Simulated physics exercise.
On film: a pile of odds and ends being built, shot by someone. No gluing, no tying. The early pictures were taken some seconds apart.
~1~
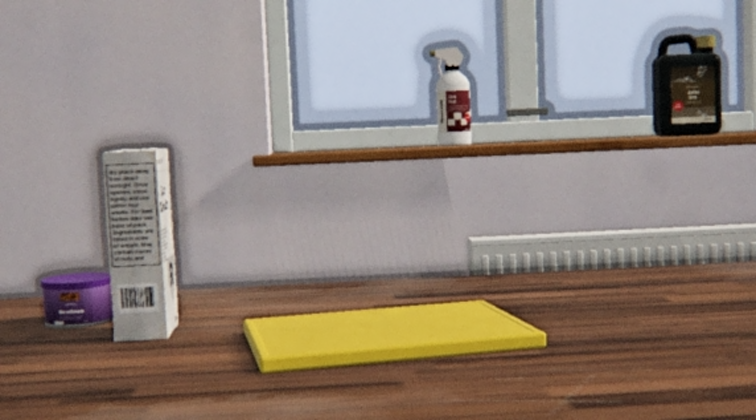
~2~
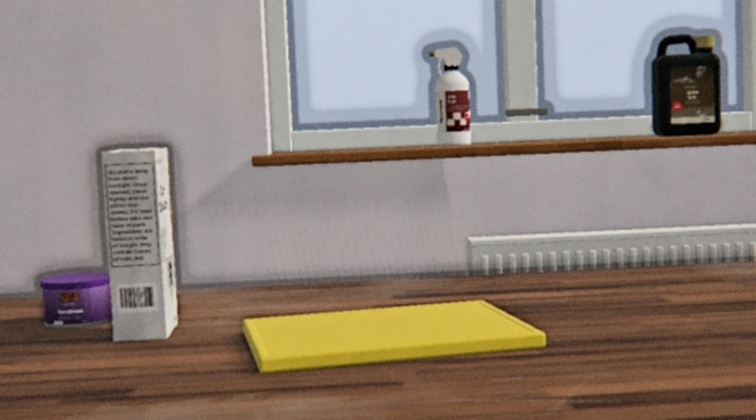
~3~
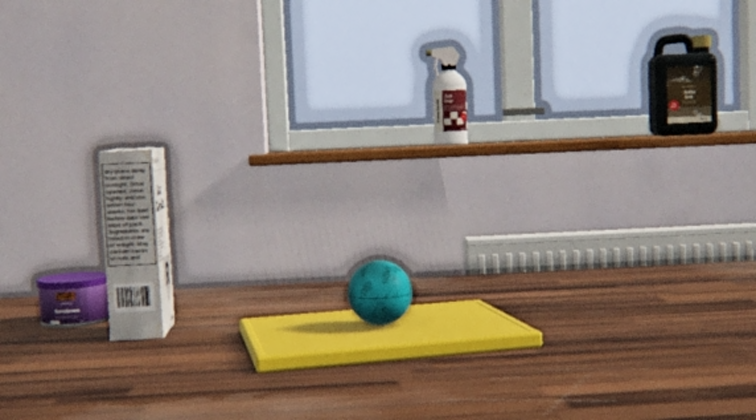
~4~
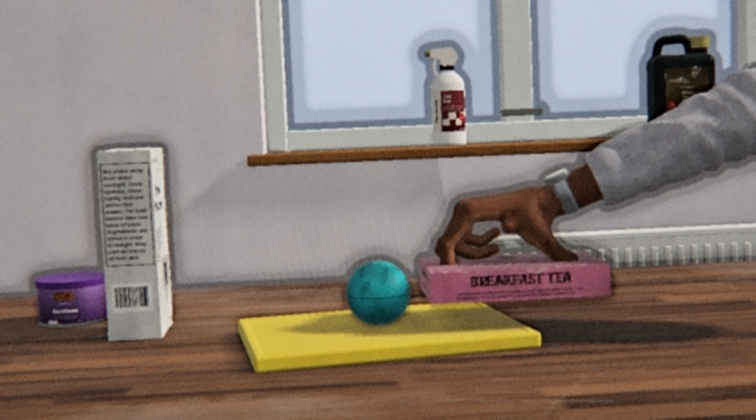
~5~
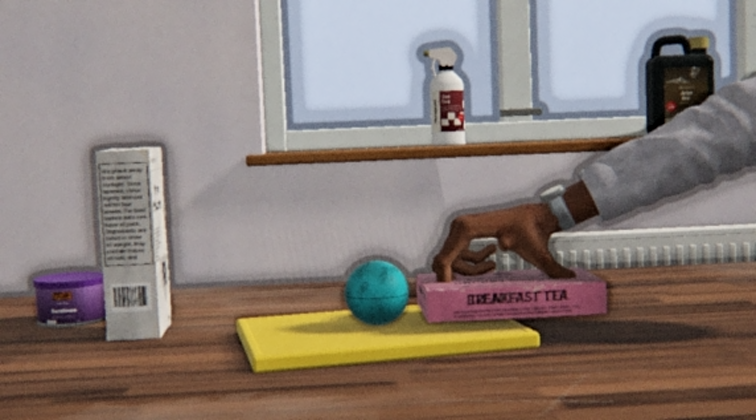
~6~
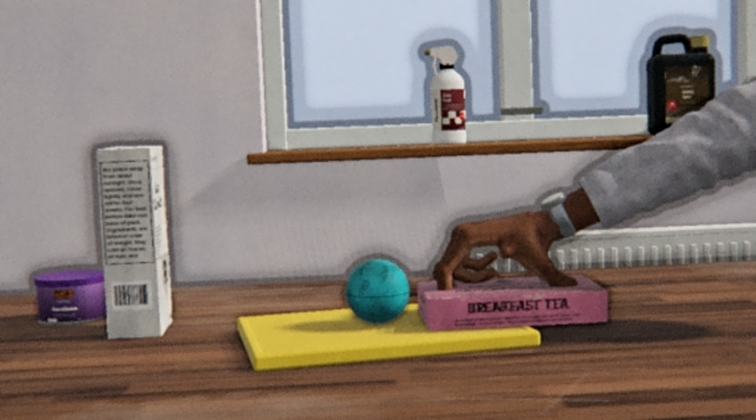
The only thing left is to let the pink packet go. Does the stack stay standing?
Yes.
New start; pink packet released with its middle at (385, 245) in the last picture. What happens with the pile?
It collapses.
Then, 0.90 s past the last view, nothing moves.
Then, 2.10 s past the last view, things are still on the move.
Finally, all 5 still in place. Final places as the last picture's camera would see them, pink packet near (509, 302). The pile stays up.
